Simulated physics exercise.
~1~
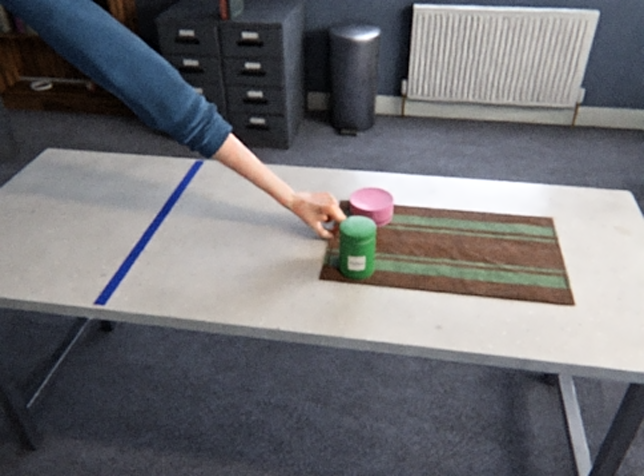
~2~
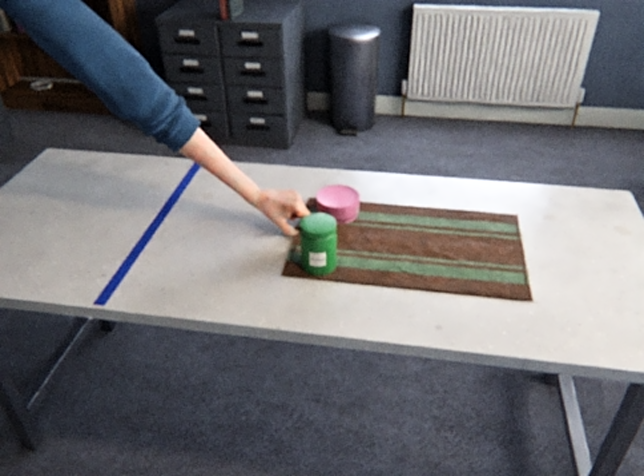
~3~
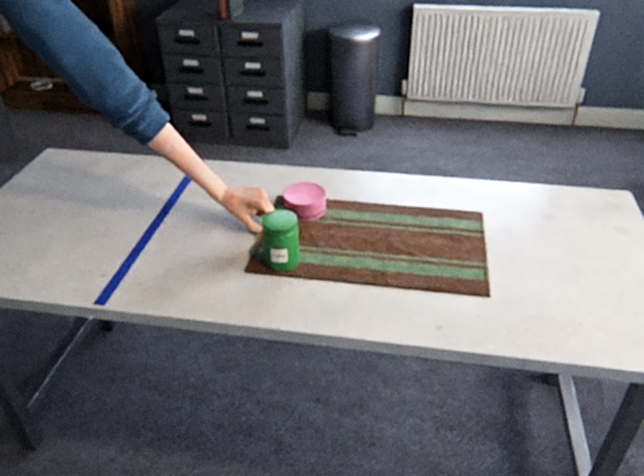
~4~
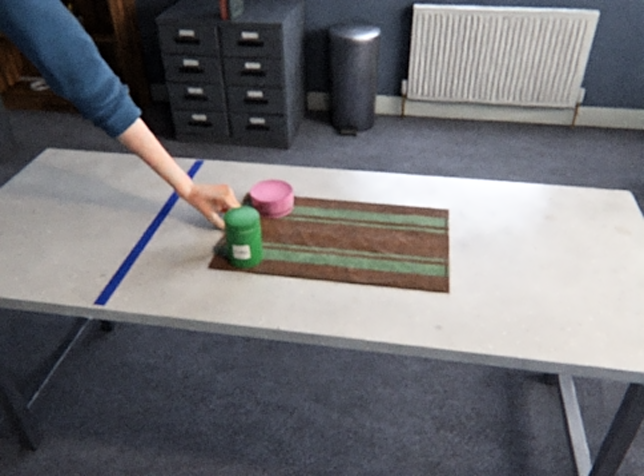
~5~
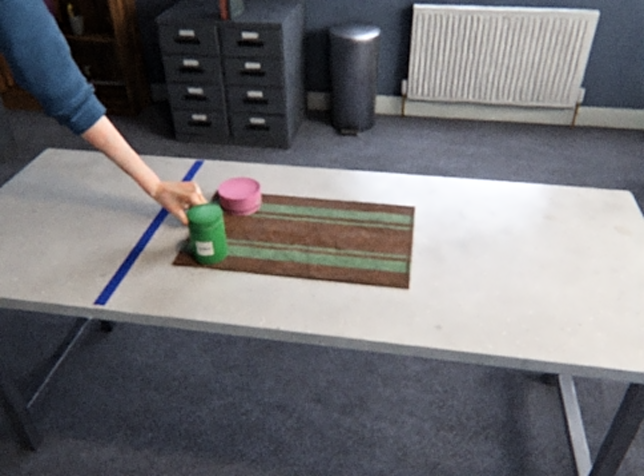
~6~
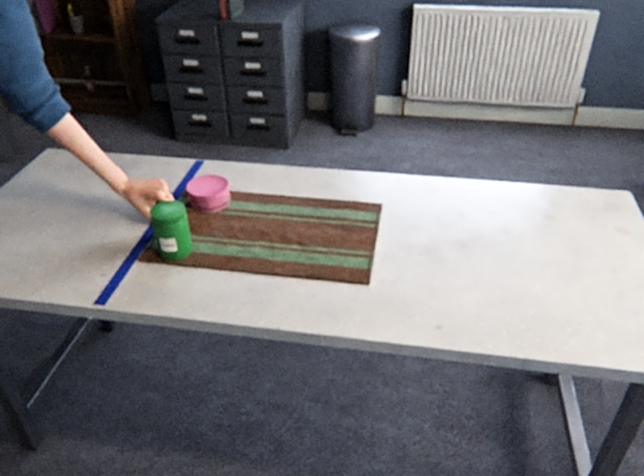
Brown striped table runner sliding left across a desk toward blue tape, a hand at the green jar, pink tub riding along.
